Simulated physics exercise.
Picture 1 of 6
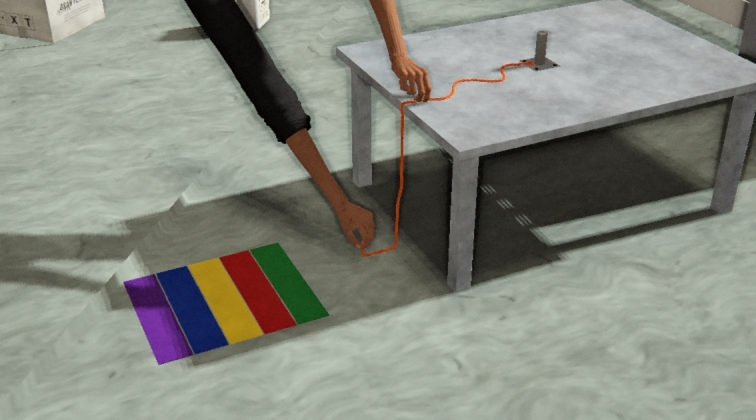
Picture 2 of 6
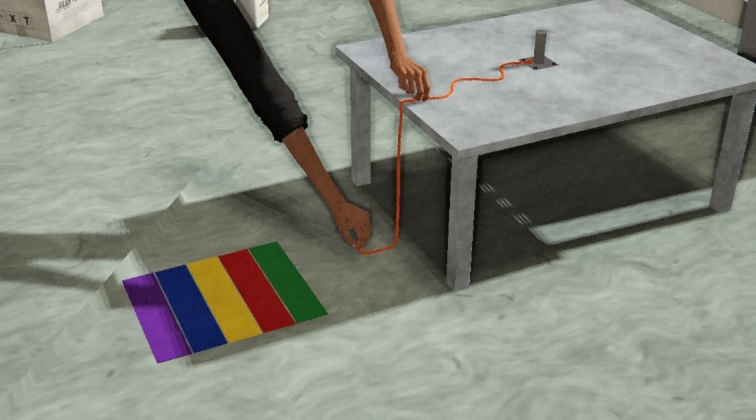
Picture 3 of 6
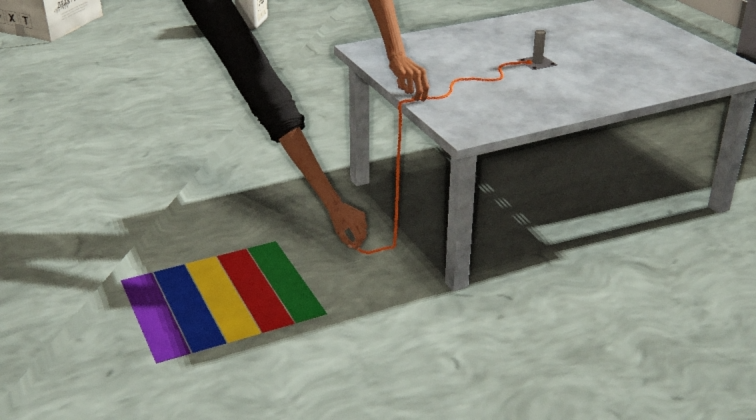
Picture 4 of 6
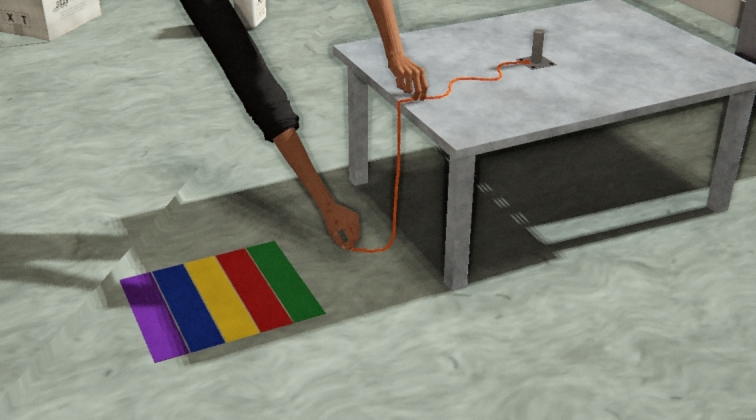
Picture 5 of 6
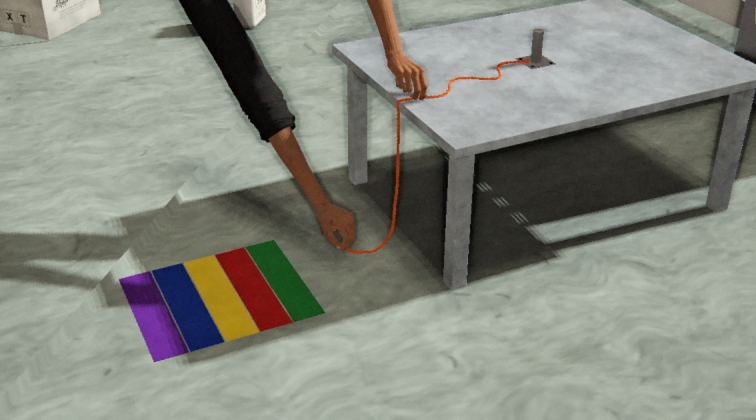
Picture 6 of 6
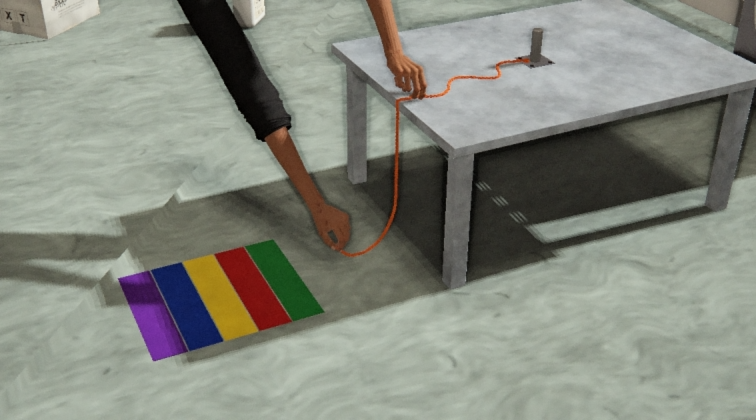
A hand drawing the end of an orange cord slowly left from a grey table, another hand pinching it at the edge.
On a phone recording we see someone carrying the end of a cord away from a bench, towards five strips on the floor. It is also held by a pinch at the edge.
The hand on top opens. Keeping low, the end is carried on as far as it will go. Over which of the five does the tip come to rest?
Over the yellow one.
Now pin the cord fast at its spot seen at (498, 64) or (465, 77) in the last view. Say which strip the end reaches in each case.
Going one at a time, you'd get yellow and then red.
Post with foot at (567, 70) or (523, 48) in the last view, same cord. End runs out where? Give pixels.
In that order, about (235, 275) and (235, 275).
A little later, end near (281, 263); over green.
Next, end near (240, 274); over red.
When it is tight, end near (214, 280); over yellow. Over yellow.
